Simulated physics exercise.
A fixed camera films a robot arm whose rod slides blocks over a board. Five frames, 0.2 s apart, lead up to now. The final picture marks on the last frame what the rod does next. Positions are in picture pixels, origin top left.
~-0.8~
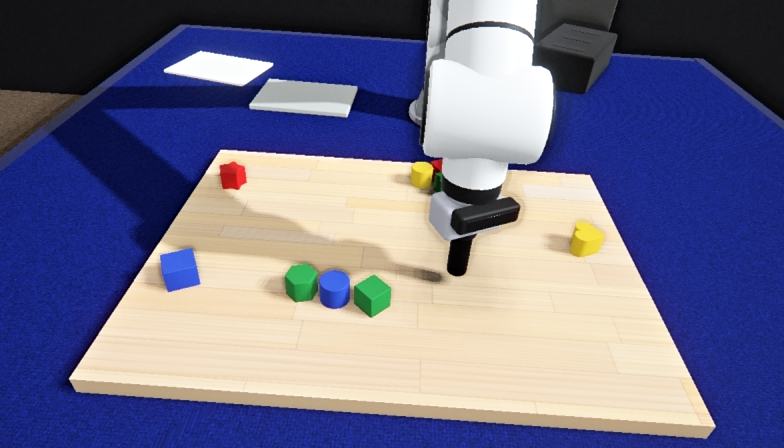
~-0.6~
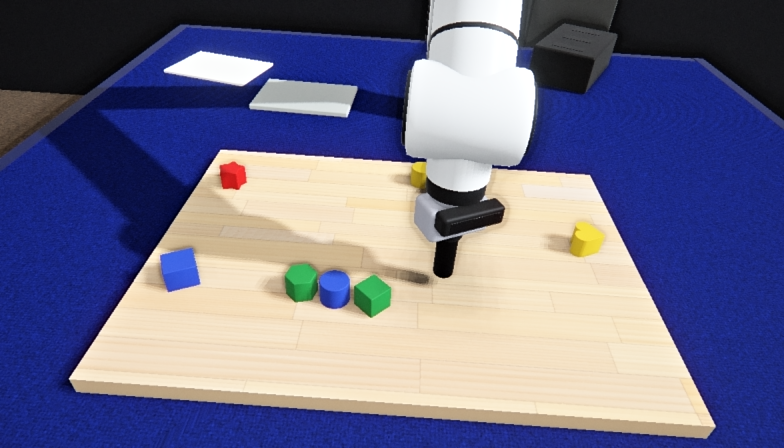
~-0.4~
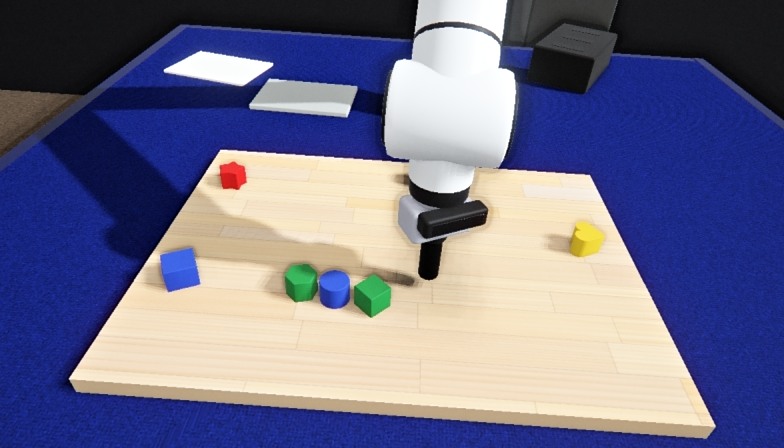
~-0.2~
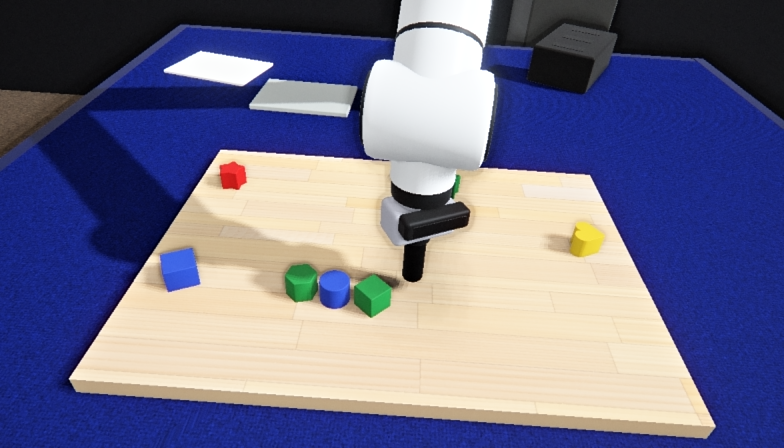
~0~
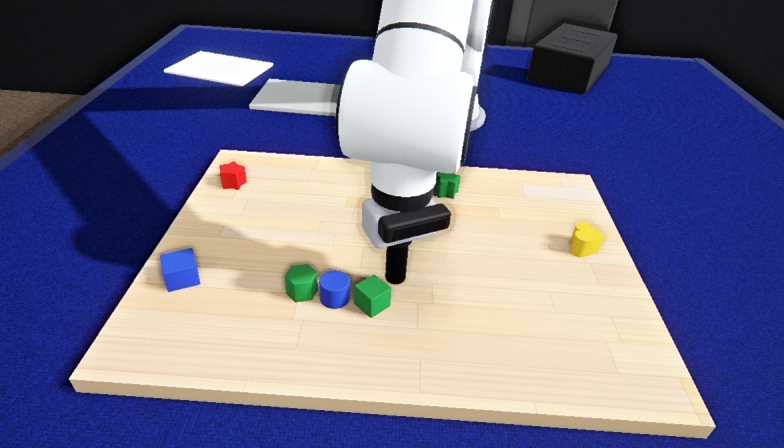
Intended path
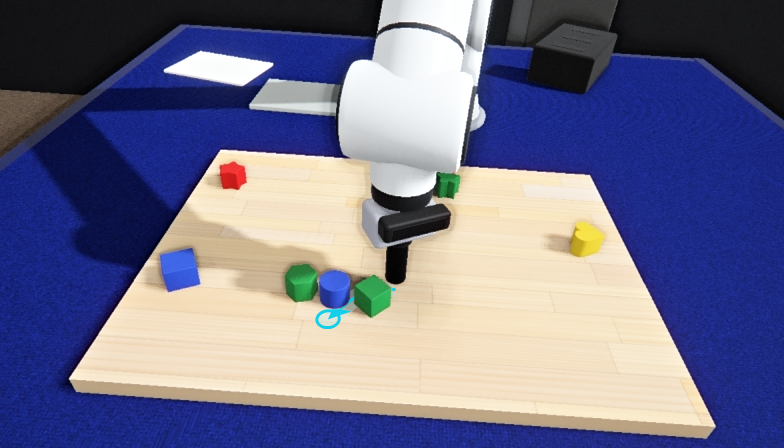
At first, a white robot arm holds a black rod over a wooden board, to the right of a row with a green hexagon, a blue round block and a green square block. The arm moves the rod steadily left until it is close beside the green square block, while the blocks stay still.
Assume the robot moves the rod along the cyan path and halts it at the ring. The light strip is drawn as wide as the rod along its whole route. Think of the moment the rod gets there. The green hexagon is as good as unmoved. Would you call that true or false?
False.
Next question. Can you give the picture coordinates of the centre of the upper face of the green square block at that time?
When the path ends, it will be at (355, 306).
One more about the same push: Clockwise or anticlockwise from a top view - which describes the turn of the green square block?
From the top: Counterclockwise.
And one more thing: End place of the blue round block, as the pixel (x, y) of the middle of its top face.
The point I'd pick in the picture is (304, 292).
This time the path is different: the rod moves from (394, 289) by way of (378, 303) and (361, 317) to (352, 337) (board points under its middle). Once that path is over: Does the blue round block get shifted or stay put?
The result: It stays put.
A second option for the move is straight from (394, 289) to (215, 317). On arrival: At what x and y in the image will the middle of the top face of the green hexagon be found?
The middle of its top is at (278, 270).
The drawn path runs from (394, 289) by way of (368, 292) and (347, 303) to (328, 319).
On the path given first. Halfway along, rod (357, 286); blue round block (331, 281); green square block (360, 296), turned 55° anticlockwise.
At the end, rod (328, 308); green hexagon (292, 272), turned 25° clockwise; blue round block (304, 292); green square block (355, 306), turned 100° anticlockwise.
